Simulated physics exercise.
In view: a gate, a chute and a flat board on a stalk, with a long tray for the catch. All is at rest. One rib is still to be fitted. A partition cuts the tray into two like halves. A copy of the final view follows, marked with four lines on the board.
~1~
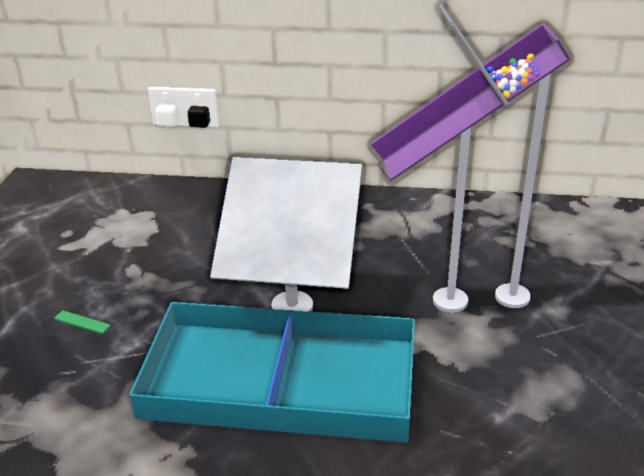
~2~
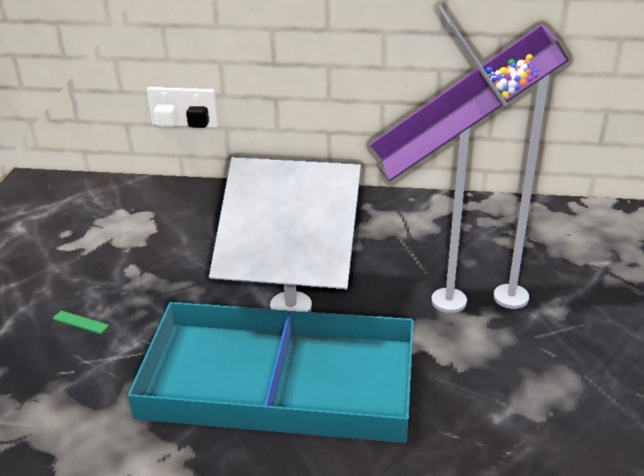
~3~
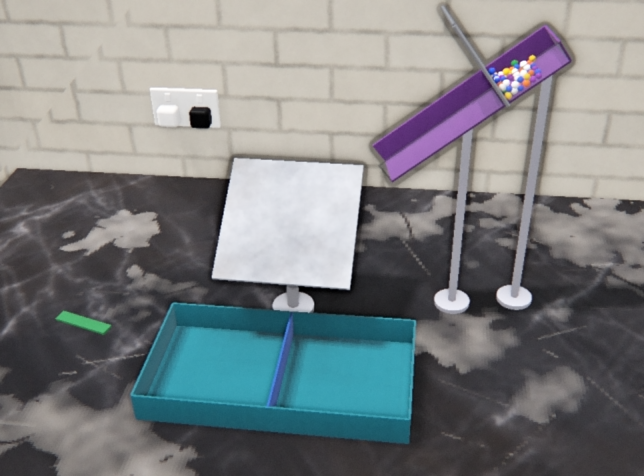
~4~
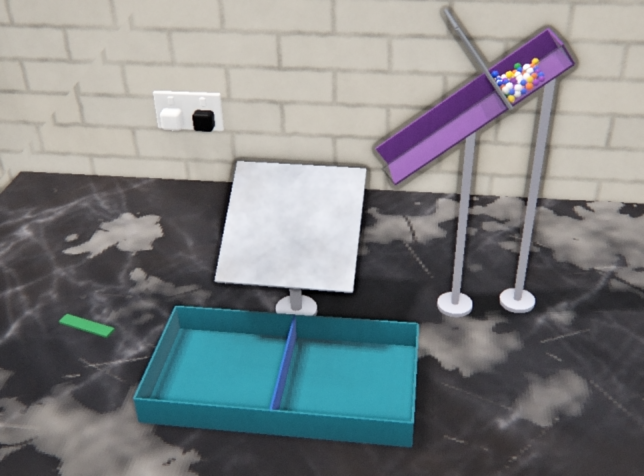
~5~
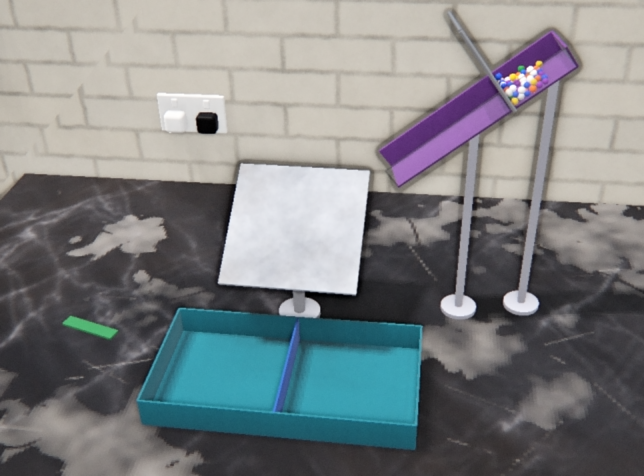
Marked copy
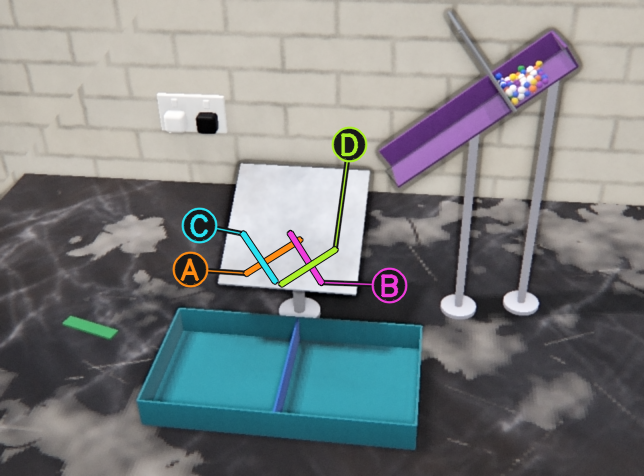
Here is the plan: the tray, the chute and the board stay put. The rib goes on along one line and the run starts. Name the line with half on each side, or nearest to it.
Take C.
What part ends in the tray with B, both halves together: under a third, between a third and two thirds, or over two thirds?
Line B gives over two thirds.
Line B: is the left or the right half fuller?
Right.
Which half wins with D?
More lands on the left.
On the marked copy, line A from (299, 239) to (246, 273); line B from (290, 233) to (321, 282); line C from (243, 233) to (275, 281); line D from (335, 249) to (281, 284).
With A, of what is caught, the bulk in the left half, a small share in the right.
With B, of what is caught, a small share in the left half, the bulk in the right.
With C, of what is caught, close to two thirds in the left half, close to a third in the right.
With D, of what is caught, the bulk in the left half, a small share in the right.
